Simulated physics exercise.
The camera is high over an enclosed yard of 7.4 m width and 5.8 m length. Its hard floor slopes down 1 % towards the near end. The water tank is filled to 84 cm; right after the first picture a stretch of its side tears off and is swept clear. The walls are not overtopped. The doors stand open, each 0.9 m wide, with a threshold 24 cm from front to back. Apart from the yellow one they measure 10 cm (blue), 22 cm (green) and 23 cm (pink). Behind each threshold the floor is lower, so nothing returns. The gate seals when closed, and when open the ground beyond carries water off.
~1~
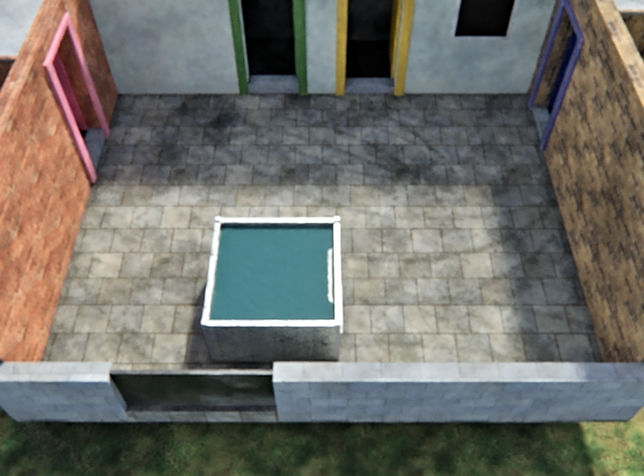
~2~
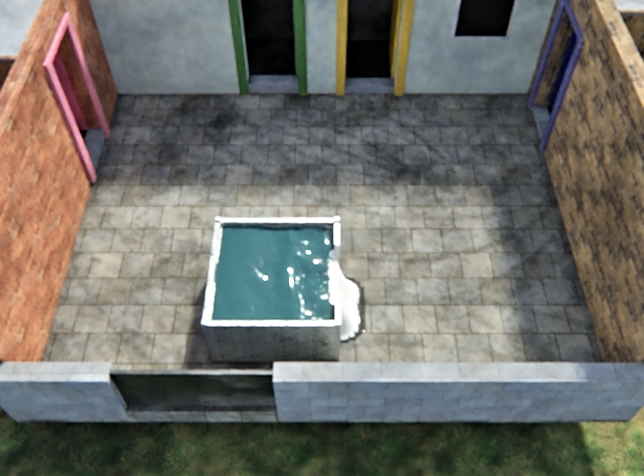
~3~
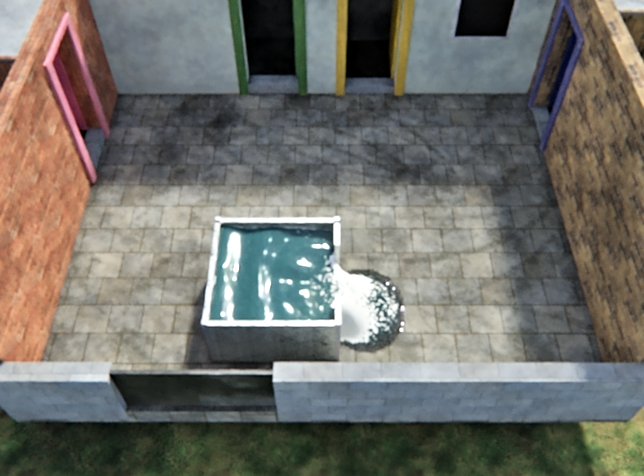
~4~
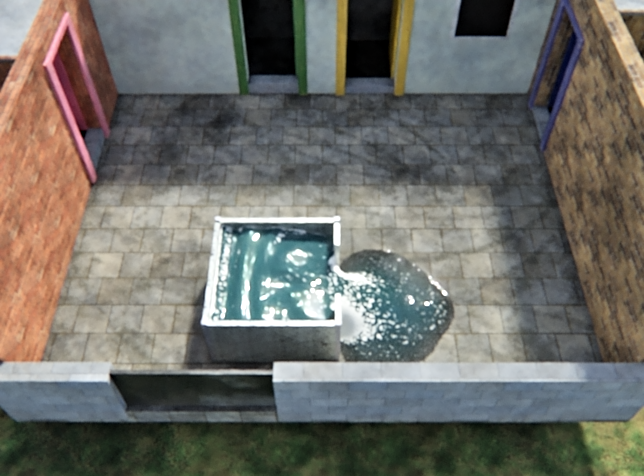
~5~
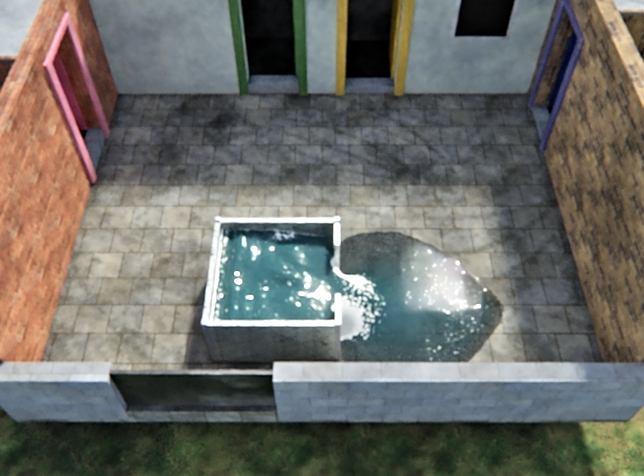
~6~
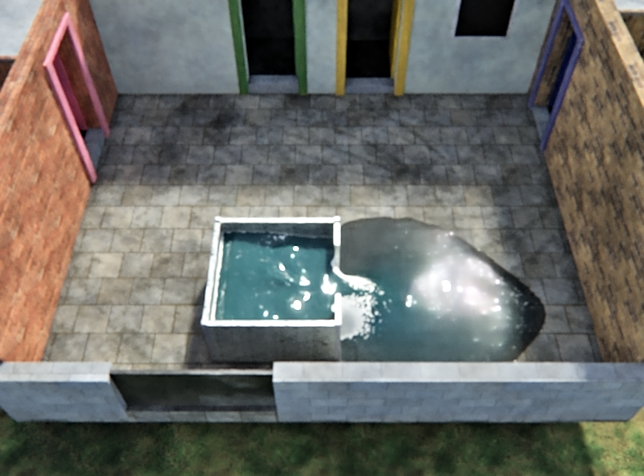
At the start, a square water tank stands full and still in a walled yard with pink, green, yellow and blue doorways. Its right side opens and white, foaming water pours onto the paving. The puddle then spreads steadily rightward in a widening, glinting sheet while the tank's level drops slightly.
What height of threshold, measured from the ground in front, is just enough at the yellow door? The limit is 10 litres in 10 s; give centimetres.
About 5.5 cm.
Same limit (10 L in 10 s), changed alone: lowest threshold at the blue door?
About 11.5 cm at blue.
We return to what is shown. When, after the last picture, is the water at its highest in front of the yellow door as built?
At about 4.5 s.
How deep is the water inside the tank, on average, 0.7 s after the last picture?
Some 50 cm.
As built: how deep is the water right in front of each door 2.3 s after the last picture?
In cm: Blue 8, green 0, yellow 0, pink 0.
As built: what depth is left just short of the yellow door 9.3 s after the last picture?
About 4.0 cm.
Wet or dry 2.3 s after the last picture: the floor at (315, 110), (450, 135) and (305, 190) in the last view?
In turn: Dry, under water, still dry.
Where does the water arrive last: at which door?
The pink one.
Then, 0.7 s after the last picture water covers 30 % of the floor, deepest (48 cm) near (613, 394); it has not reached the yellow door.
Then, 2.3 s after the last picture water covers 35 % of the floor, deepest (29 cm) near (511, 381); it has not reached the yellow door.
Then, 9.3 s after the last picture water covers 95 % of the floor, deepest (9 cm) near (57, 308); 4 cm at the yellow door, 0 litres in over its 16 cm threshold.
At the yellow door as built, the water peaked near 10 cm, 4.3 s after the last picture.
With a threshold of 4.5 cm, 17 litres would have come in within the 10 s; with 6.5 cm, 6 litres. So under 10 litres takes about 5.5 cm.
